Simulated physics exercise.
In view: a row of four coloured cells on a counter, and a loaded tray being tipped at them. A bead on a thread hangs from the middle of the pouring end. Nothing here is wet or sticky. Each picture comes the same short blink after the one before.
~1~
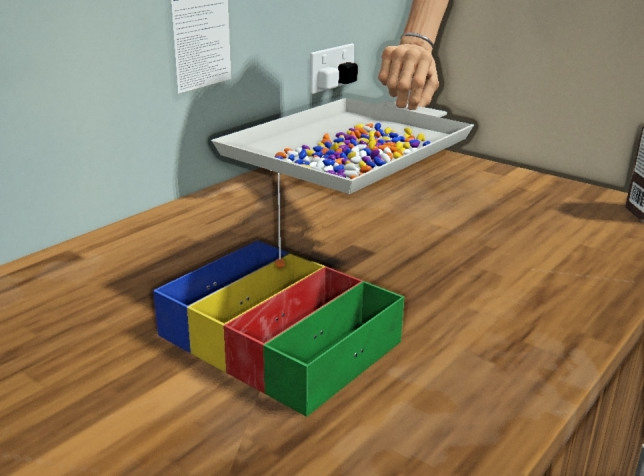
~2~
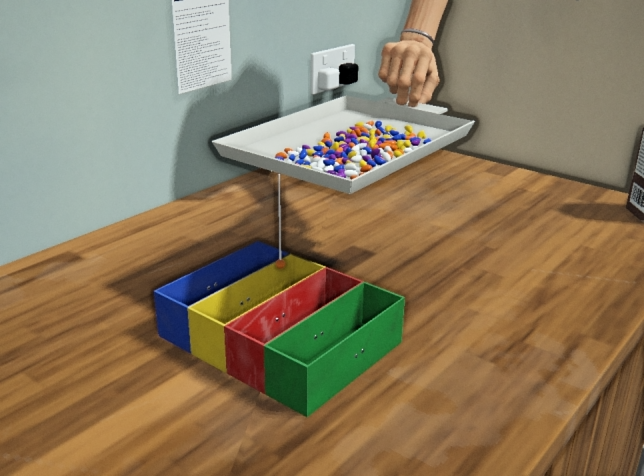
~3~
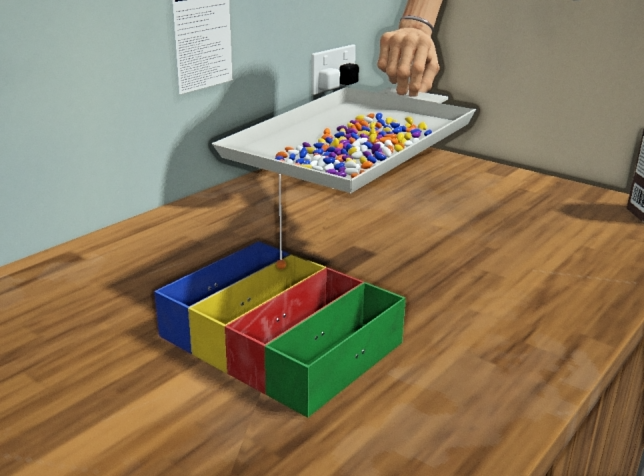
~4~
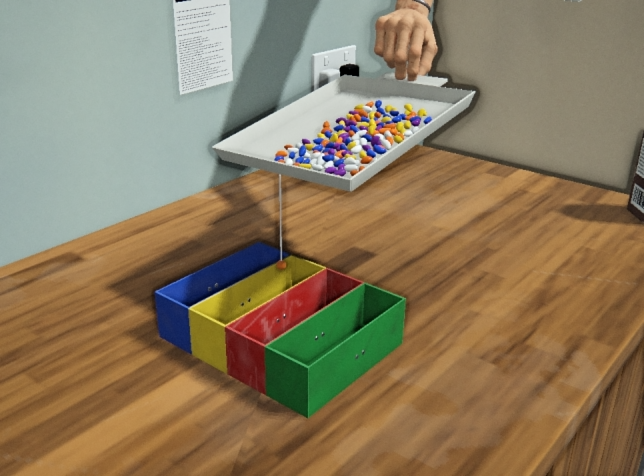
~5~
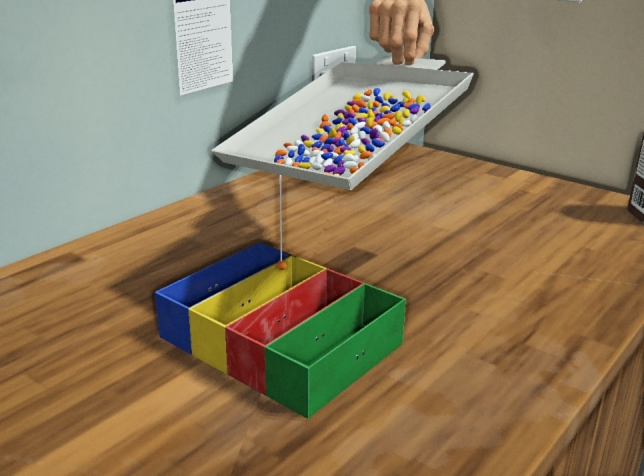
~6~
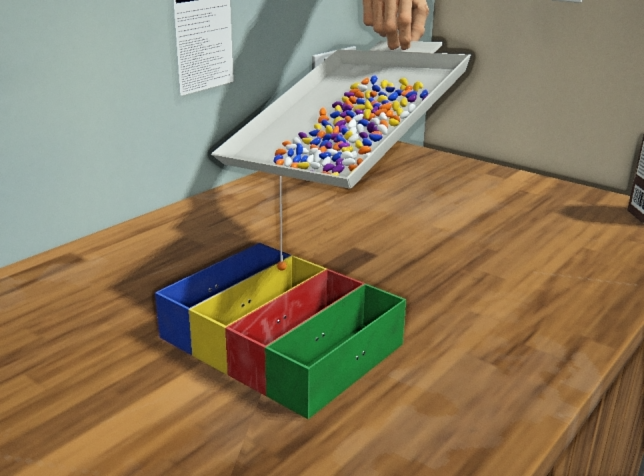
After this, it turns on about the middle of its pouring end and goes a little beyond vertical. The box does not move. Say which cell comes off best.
The blue cell gets the most.
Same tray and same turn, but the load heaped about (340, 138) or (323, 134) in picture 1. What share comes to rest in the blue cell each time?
The first gives 40 %, the second 40 %.
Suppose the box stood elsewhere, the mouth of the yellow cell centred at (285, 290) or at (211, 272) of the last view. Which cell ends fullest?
At the first place that blue cell, at the second the cell in yellow.
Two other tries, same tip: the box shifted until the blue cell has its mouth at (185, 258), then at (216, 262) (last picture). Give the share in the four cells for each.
First some 100, then 90 per cent.
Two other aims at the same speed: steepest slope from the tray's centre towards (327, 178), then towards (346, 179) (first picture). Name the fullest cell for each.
First the green one, then green.
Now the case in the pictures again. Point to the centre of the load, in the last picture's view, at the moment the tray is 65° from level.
Close to (261, 156).
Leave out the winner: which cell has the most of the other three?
Second comes that yellow cell.
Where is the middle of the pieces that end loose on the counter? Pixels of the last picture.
At about (177, 296).
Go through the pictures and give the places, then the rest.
Corners of the pouring end at (220, 140) and (350, 177), level; middle of the load at (355, 151), jelly beans; bead on its thread at (280, 263); blue cell at (173, 317); yellow cell at (207, 335); red cell at (245, 354); green cell at (286, 375), in the first picture.
Corners of the pouring end at (220, 141) and (350, 177), level; middle of the load at (355, 150), in the second picture.
Corners of the pouring end at (221, 143) and (350, 176), tipped barely, lowest at the left corner; middle of the load at (356, 146), in the third picture.
Corners of the pouring end at (220, 145) and (349, 175), tipped a little, lowest at the left corner; middle of the load at (355, 139), in the fourth picture.
Corners of the pouring end at (219, 148) and (348, 174), tipped clearly, lowest at the left corner; middle of the load at (354, 132), in the fifth picture.
Corners of the pouring end at (219, 151) and (346, 174), tipped clearly, lowest at the left corner; middle of the load at (352, 125); blue cell at (174, 319); yellow cell at (209, 337); red cell at (246, 357); green cell at (287, 378), in the sixth picture.
Soon, tray tipped steeply; most on the tray; a stray few in the blue cell; a small part falling or outside the box.
A while on, tray tipped past a quarter turn; a stray few on the tray; about a quarter in the blue cell; a small part in the yellow cell; a small part in the red cell; about half falling or outside the box.
Towards the end, tray tipped past a quarter turn; about a third in the blue cell; about a quarter in the yellow cell; a small part in the red cell; about a third falling or outside the box.
Finally, tray tipped past a quarter turn; about a third in the blue cell; about a quarter in the yellow cell; a small part in the red cell; none in the green cell; about a third outside the box.
